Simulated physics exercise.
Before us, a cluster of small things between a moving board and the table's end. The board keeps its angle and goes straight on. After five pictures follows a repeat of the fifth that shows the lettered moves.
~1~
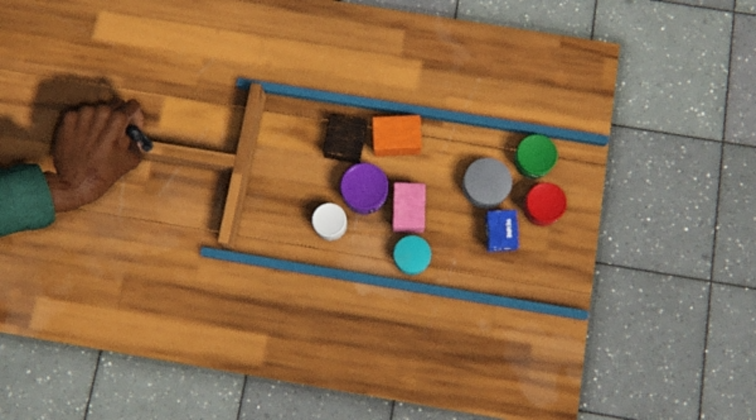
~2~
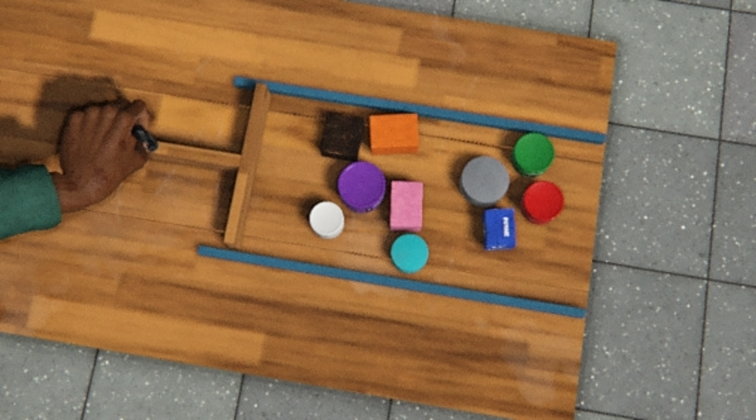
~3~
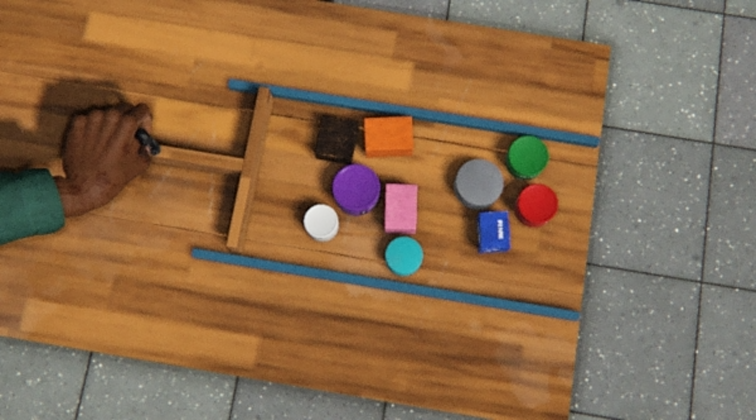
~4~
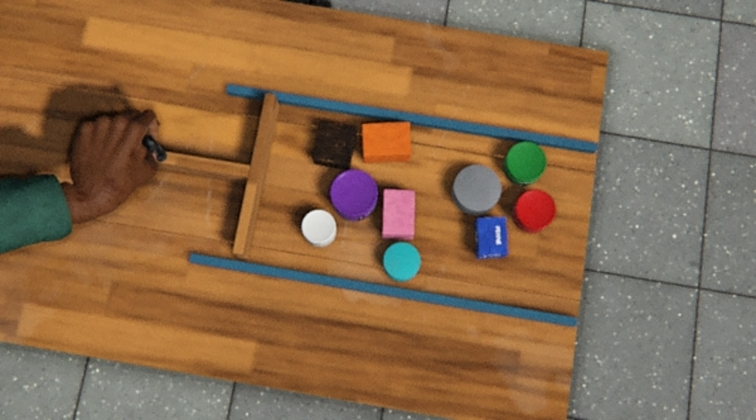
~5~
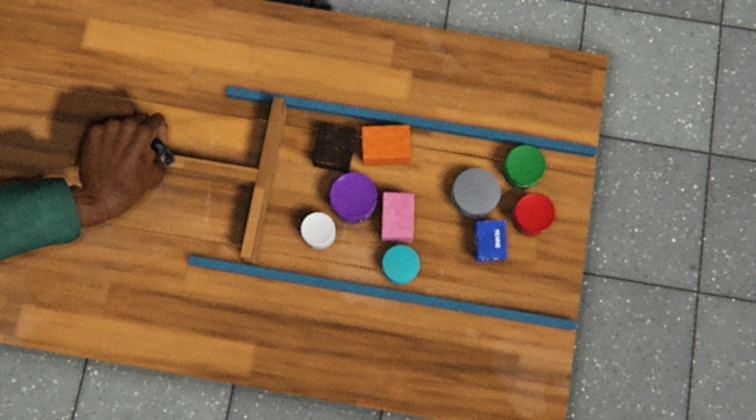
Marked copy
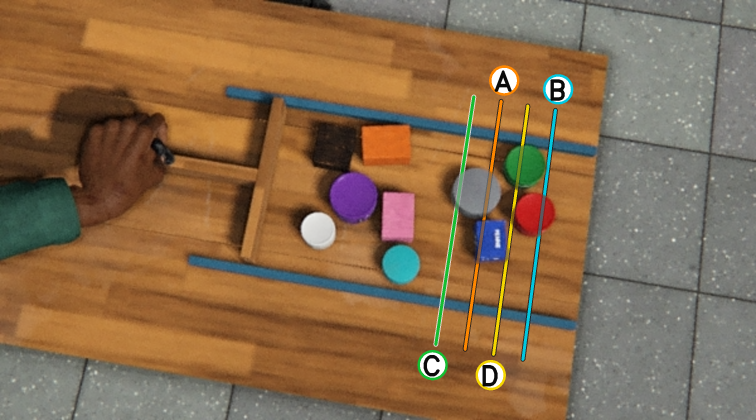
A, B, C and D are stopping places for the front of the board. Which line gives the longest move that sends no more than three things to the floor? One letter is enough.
D.
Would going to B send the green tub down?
By then, yes.
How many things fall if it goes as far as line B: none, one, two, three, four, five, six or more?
Six or more.
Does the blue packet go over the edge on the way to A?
No.
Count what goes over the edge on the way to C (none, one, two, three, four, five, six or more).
The count is none.
On the marked copy, A at (484, 221); B at (540, 231); C at (455, 216); D at (511, 226).
With D. Early on, board (353, 190); orange block (429, 153); black block (385, 156).
Further on, board (443, 206); red jar (560, 213); green tub (560, 173).
At the end, board (512, 217); blue packet over the edge; red jar over the edge; three fallen.
As for the rest, A is within the limit but short; B drops six; C is within the limit but short.
